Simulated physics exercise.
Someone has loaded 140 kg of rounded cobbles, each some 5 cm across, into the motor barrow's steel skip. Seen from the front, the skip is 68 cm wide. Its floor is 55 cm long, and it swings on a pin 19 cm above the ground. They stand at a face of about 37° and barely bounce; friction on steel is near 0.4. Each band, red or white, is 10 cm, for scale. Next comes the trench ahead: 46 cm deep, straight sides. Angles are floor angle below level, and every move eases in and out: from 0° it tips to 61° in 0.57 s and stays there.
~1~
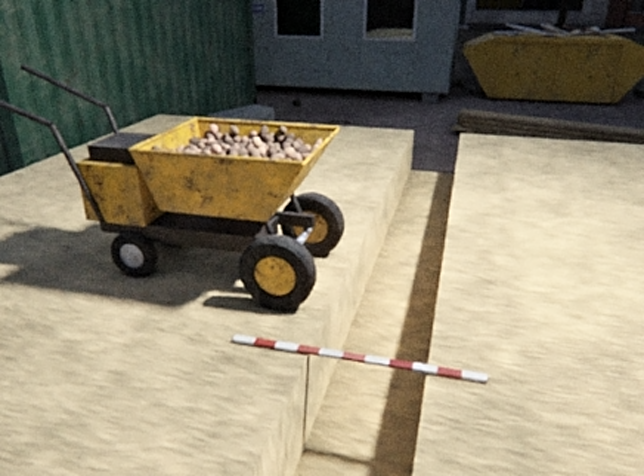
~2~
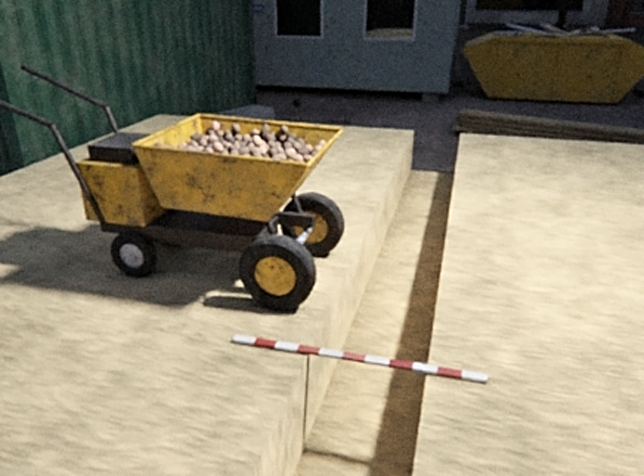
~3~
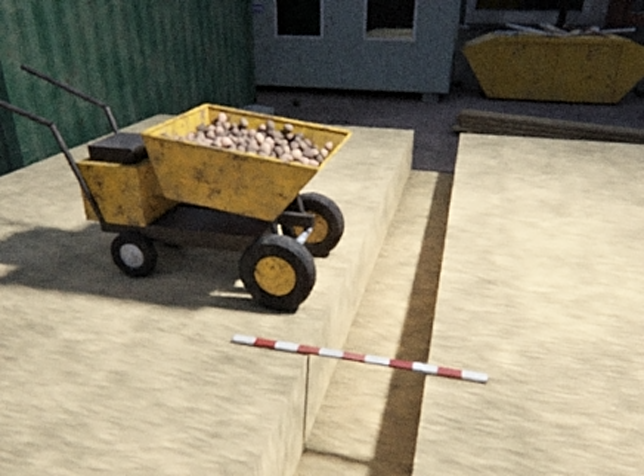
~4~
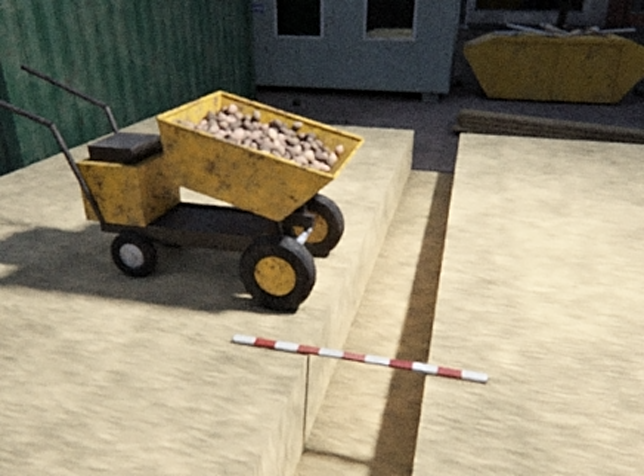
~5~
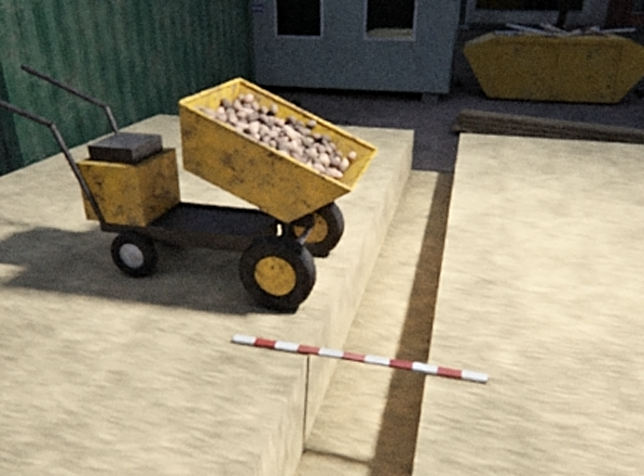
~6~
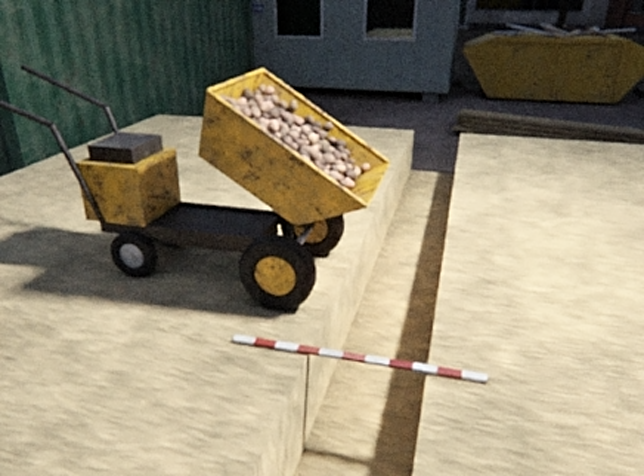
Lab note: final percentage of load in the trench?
Approx. 22 %.
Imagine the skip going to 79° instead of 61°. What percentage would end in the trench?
About 25%.
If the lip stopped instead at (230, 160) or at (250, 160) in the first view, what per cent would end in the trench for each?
First place: Near 65%; second place: Near 55%.
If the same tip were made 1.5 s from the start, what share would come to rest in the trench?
Estimate: About 40 %.
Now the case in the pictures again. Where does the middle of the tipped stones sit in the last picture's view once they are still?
Roughly at (478, 301).
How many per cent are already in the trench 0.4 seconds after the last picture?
Around 10 per cent of it.
Then, 0.1 s after the last picture the floor is at 52°, 100 % in the skip; the foremost stones are at (370, 215).
Then, 0.4 s after the last picture the floor is at 61°, 89 % in the skip, 8 % in the trench, 3 % past the trench; the foremost stones are at (459, 267).
Then, 0.7 s after the last picture the floor is at 61°, 45 % in the skip, 9 % in the trench, 46 % past the trench; the foremost stones are at (610, 326).
Then, 2.7 s after the last picture the floor is at 61°, 30 % in the skip, 22 % in the trench, 48 % past the trench; the foremost stones are past the picture's edge.
